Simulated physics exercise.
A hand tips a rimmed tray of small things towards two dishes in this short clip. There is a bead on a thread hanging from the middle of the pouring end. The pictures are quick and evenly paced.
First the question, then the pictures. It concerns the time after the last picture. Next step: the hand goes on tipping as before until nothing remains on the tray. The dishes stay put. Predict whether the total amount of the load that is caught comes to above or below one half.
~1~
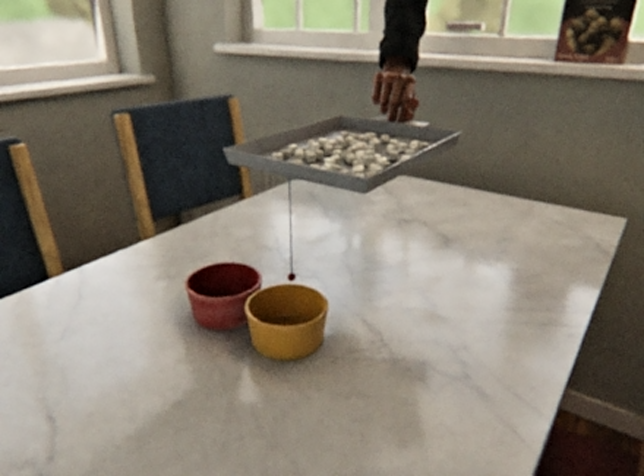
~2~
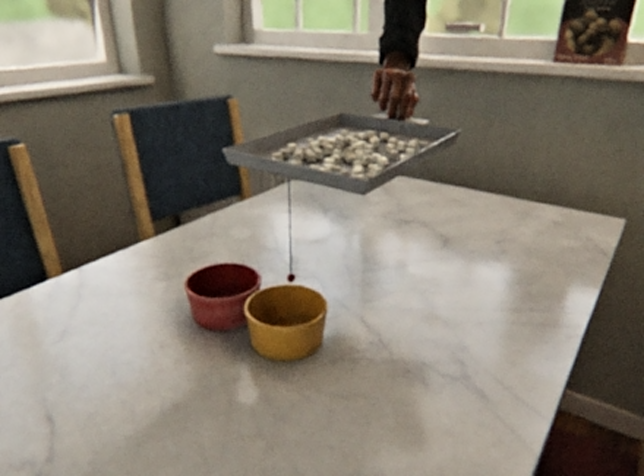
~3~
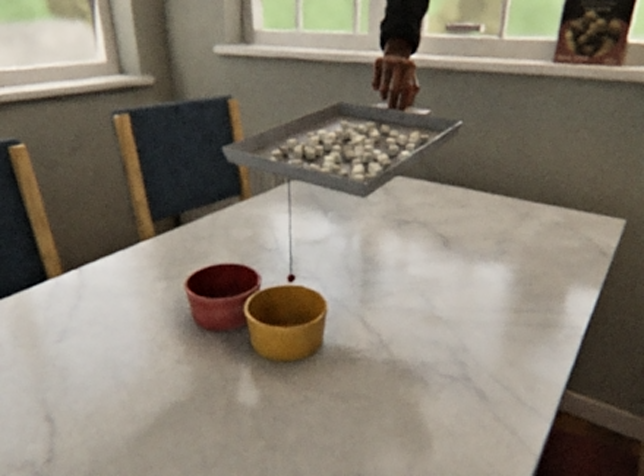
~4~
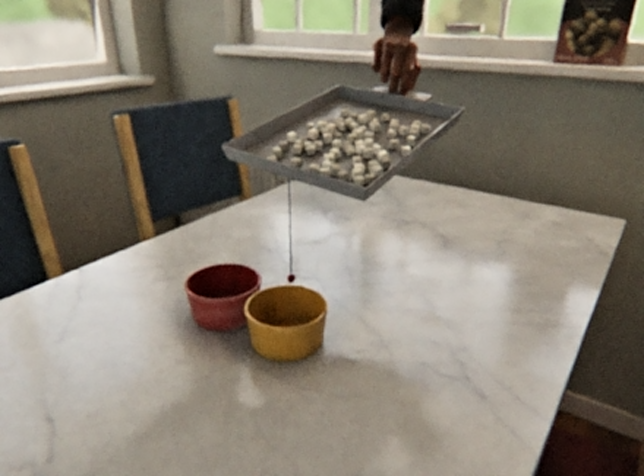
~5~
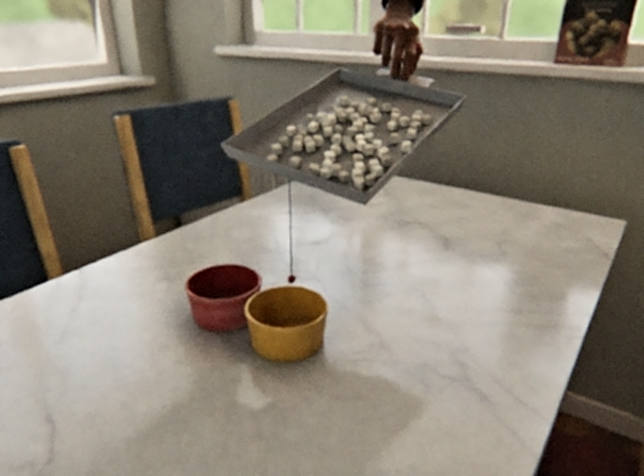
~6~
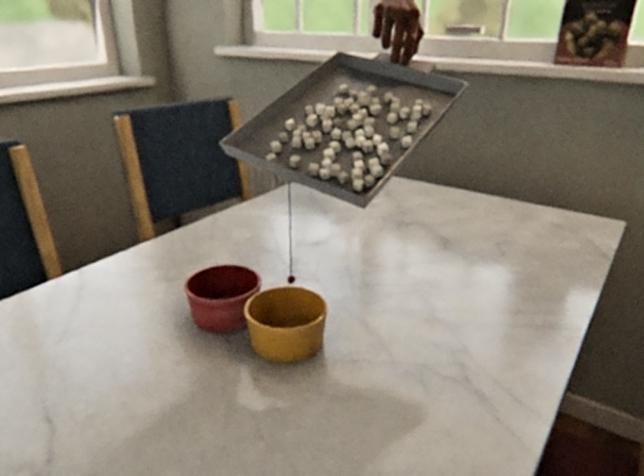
The total caught comes to below one half.
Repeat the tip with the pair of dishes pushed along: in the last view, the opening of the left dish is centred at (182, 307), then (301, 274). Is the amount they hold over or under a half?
The first time it's lower than half, the second time lower than half.
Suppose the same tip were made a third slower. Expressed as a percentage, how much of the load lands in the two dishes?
I'd expect close to 30 per cent.
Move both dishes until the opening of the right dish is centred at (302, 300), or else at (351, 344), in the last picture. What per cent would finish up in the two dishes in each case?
Trial 1: 20 percent; trial 2: 60 percent.
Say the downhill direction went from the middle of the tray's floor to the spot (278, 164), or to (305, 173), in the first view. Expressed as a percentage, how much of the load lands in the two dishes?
You'd see roughly 70 per cent the first time and 50 per cent the second.
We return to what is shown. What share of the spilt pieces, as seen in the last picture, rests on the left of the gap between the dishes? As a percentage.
It comes to 10 per cent or so.
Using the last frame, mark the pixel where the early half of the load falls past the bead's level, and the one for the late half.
It goes through near (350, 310) first, then near (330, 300).
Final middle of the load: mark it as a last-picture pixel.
(354, 373).
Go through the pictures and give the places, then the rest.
In the first picture, corners of the pouring end at (229, 149) and (366, 177), level; middle of the load at (347, 155), sugar cubes; left dish at (198, 308); right dish at (261, 337); bead on its thread at (292, 277).
In the second picture, corners of the pouring end at (228, 149) and (365, 178), level; middle of the load at (347, 154).
In the third picture, corners of the pouring end at (227, 147) and (365, 181), tipped barely, lowest at the right corner; middle of the load at (347, 151).
In the fourth picture, corners of the pouring end at (227, 145) and (365, 186), tipped a little, lowest at the right corner; middle of the load at (347, 145).
In the fifth picture, corners of the pouring end at (226, 143) and (365, 191), tipped clearly, lowest at the right corner; middle of the load at (347, 140).
In the sixth picture, corners of the pouring end at (225, 142) and (364, 195), tipped clearly, lowest at the right corner; middle of the load at (347, 136); left dish at (197, 311); right dish at (261, 339).
Soon after the last picture, tray tipped steeply; nearly all on the tray; a stray few in the air.
A little later, tray tipped past a quarter turn; about half on the tray; a stray few in the right dish; about a third outside both; a stray few in the air.
Later still, tray tipped past a quarter turn; about a quarter in the right dish; most outside both.
At rest, tray tipped past a quarter turn; about a quarter in the right dish; none in the left dish; most outside both.
